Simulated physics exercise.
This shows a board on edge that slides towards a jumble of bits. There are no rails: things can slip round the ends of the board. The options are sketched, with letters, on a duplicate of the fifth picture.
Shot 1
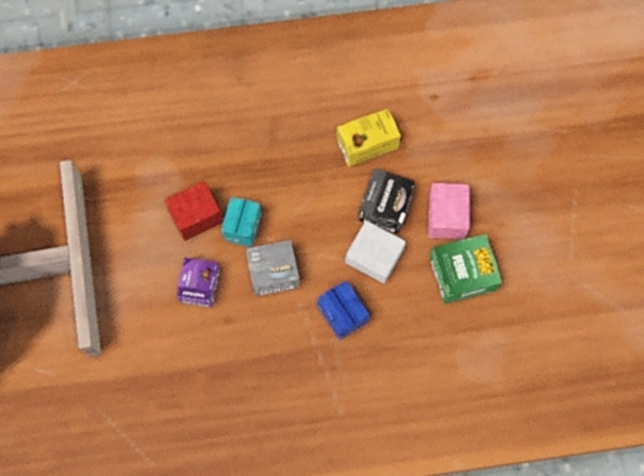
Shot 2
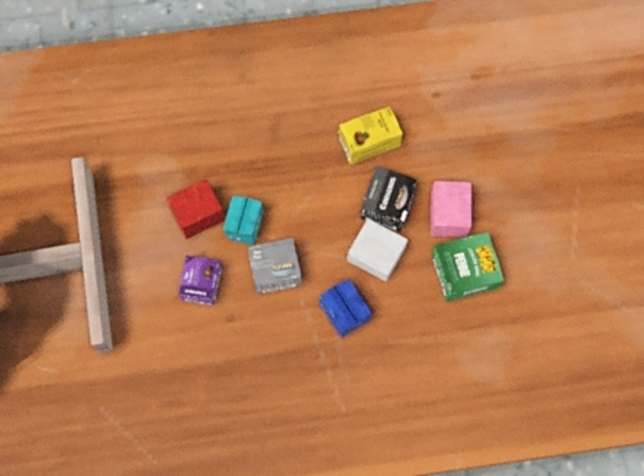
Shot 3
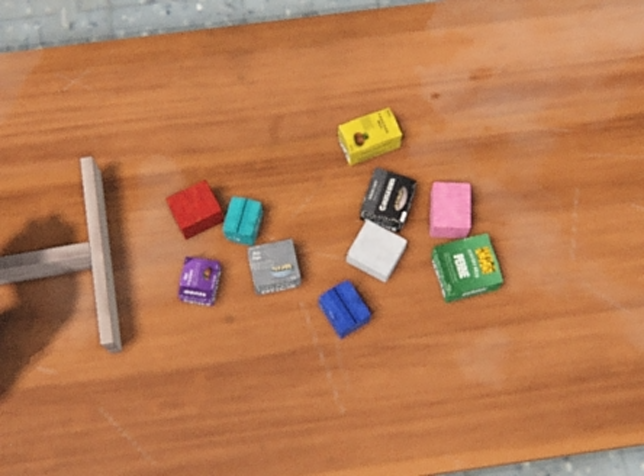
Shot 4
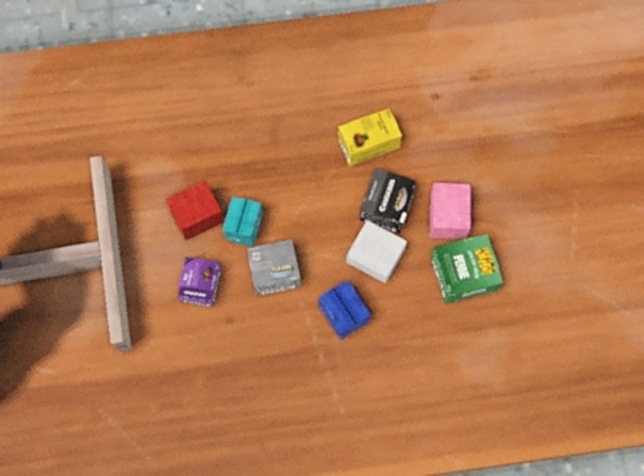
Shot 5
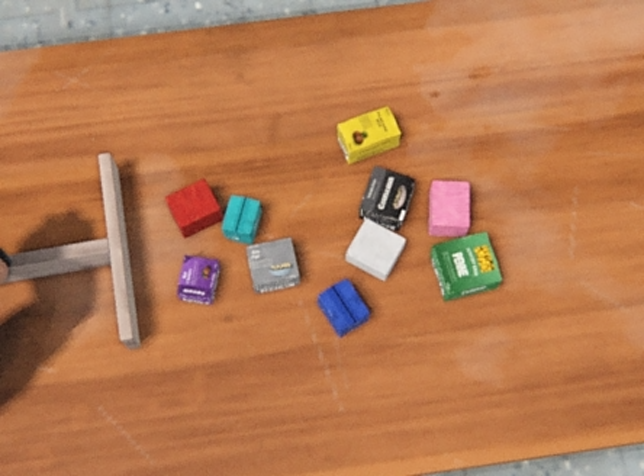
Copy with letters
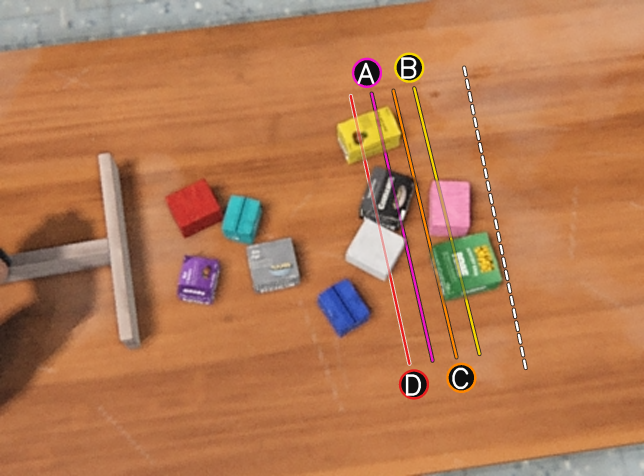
On a wooden tabletop, a wooden board on edge slides slowly right towards scattered colourful small boxes and blocks, which stay still.
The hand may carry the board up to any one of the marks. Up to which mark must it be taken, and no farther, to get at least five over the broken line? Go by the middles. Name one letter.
Stop at B.
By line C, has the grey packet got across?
By then, no.
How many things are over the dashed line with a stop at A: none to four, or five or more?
It has three across.
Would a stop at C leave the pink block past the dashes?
By then, yes.
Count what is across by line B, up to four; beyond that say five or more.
It has five or more across.
On the marked copy, A at (401, 221); B at (445, 215); C at (423, 218); D at (379, 223); the dashed line at (493, 207).
Following B. Soon after the start, board (234, 228); green packet (465, 267); pink block (449, 209); none across.
Later, board (355, 212); pink block (497, 194); green packet (504, 272); one across.
In the end, board (445, 200); pink block (552, 175); white block (553, 220); five across.
As for the rest, A gets only three across; C gets only three across; D gets only two across.
